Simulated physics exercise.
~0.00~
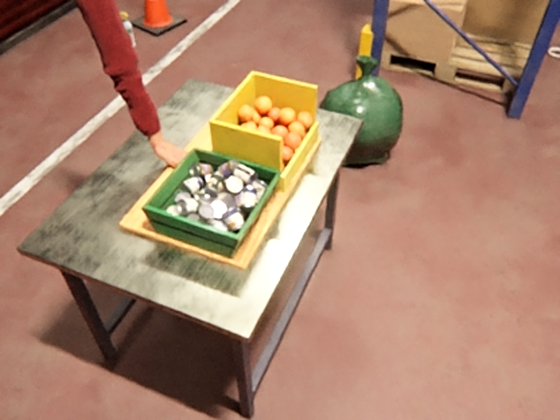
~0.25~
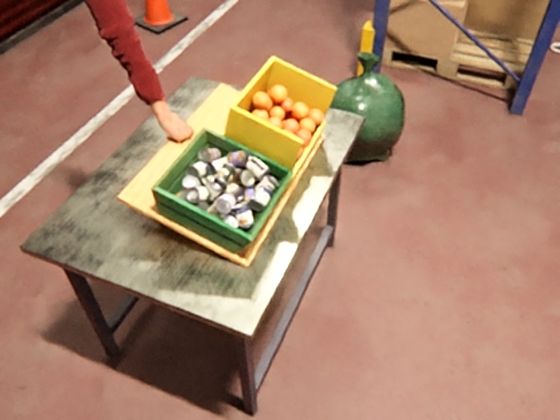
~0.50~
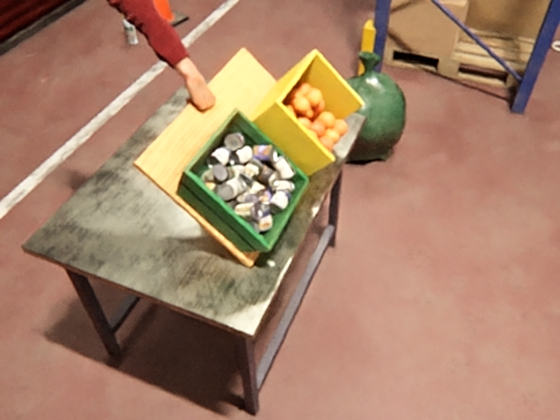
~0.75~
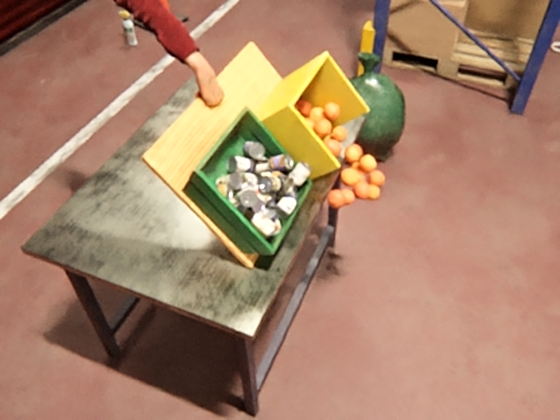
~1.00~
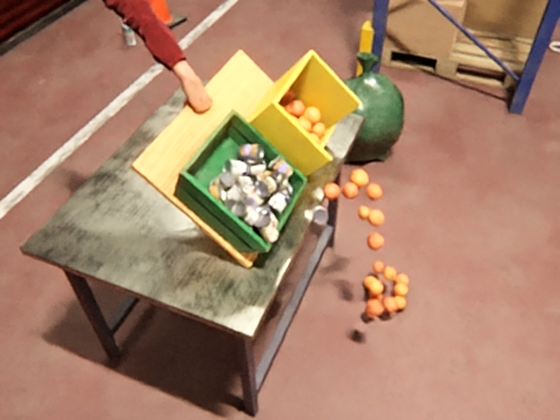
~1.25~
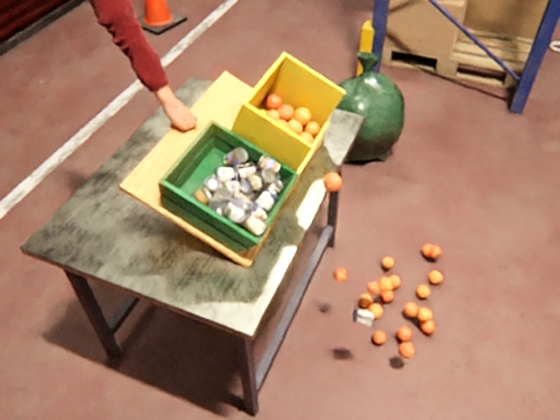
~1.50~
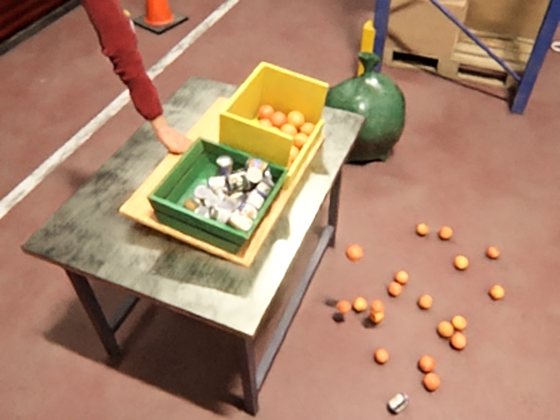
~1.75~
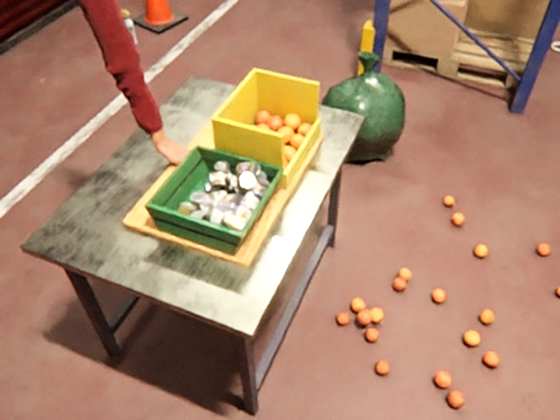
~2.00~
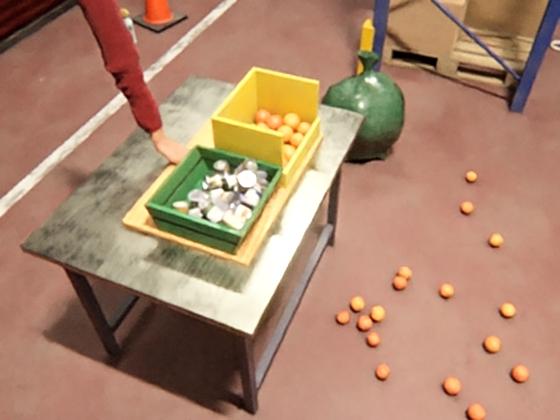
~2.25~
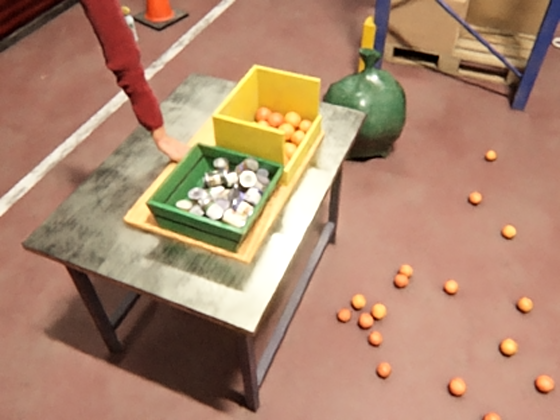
A hand tilts a board holding two tubs, spilling many oranges, then lowers it flat.
